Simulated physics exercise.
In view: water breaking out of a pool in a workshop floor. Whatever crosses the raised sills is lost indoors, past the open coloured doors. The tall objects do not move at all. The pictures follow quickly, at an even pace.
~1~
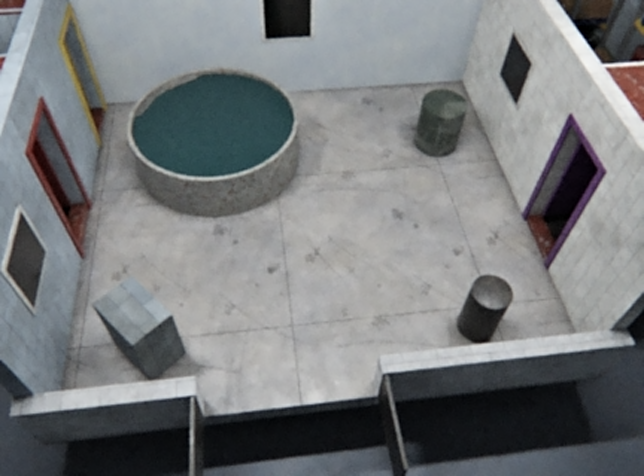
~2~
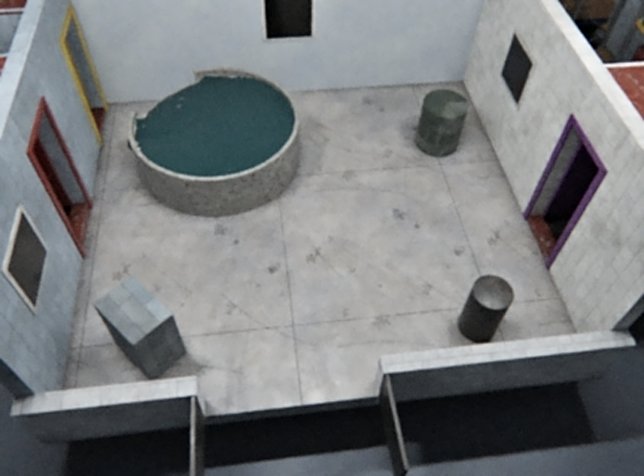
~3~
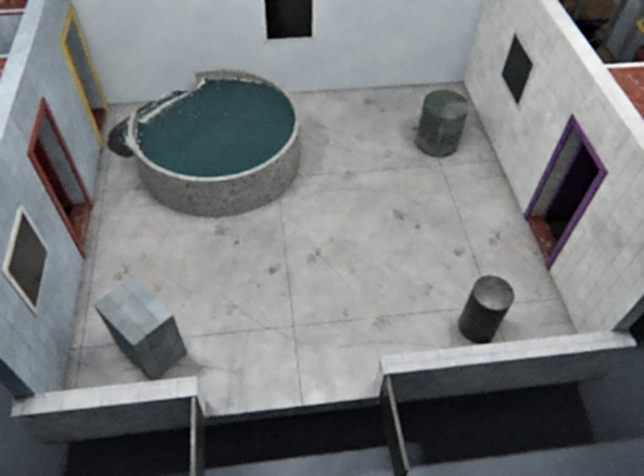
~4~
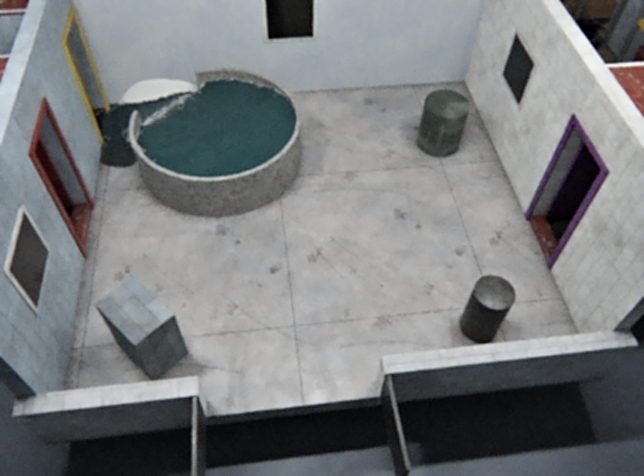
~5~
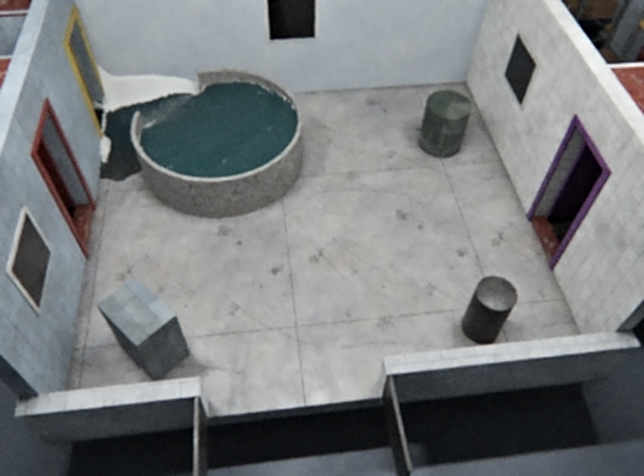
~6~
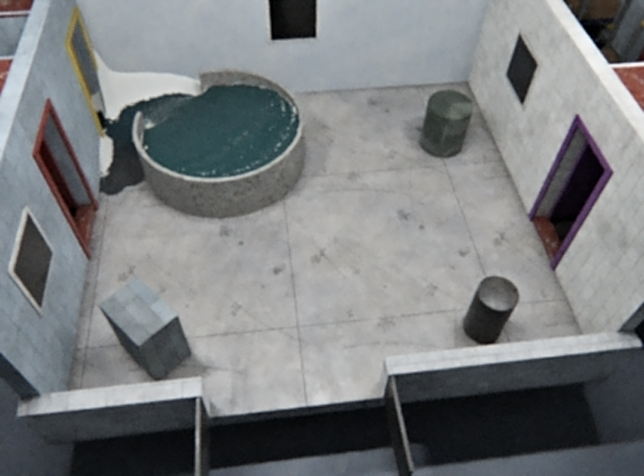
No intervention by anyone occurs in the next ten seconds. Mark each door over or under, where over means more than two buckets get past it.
Yellow door - over; red door - under; purple door - under.
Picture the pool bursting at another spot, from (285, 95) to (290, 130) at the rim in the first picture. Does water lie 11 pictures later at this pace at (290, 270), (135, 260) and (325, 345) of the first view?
So that's left bare for the first, left bare for the second and left bare for the third.
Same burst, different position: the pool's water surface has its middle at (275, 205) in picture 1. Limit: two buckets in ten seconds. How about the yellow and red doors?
Briefly, the yellow tops that amount and the red tops that amount.
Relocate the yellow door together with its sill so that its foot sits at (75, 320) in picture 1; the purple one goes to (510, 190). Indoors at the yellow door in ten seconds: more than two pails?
I'd say the yellow door beats the mark.
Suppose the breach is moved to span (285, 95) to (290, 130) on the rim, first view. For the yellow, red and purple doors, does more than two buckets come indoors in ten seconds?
In order, yellow door remains short of it, red door remains short of it, purple door overshoots the limit.
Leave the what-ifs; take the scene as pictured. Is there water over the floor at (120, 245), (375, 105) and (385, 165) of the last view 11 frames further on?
Result, in order: Waterlogged / waterlogged / unflooded.
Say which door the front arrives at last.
I'd go with the one in purple.
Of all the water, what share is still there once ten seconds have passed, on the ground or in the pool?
Roughly 60 parts in a hundred.
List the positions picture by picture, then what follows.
In the first frame, still water in the round pool at (214, 122).
In the second frame, the front is at a hidden place, out from the gap on the round pool's far side.
In the third frame, the front is at (115, 148), out from the gap on the round pool's far side.
In the fourth frame, water pours out on the round pool's far side and has run to (102, 155).
In the fifth frame, water pours out on the round pool's far side and has run to a hidden place.
In the sixth frame, the front is at a hidden place, out from the gap on the round pool's far side.
A moment on, water covers 15 % of the floor; the yellow door far over two buckets in, the red door wet at the sill, nothing in, the purple door not reached.
Next, water covers 25 % of the floor; the yellow door far over two buckets in, the red door wet at the sill, nothing in, the purple door not reached.
Then, water covers 45 % of the floor; the yellow door far over two buckets in, the red door wet at the sill, nothing in, the purple door not reached.
Later, water covers 70 % of the floor; the yellow door far over two buckets in, the red door wet at the sill, nothing in, the purple door wet at the sill, nothing in.
In the end, water covers 90 % of the floor; the yellow door far over two buckets in, the red door wet at the sill, nothing in, the purple door wet at the sill, nothing in.
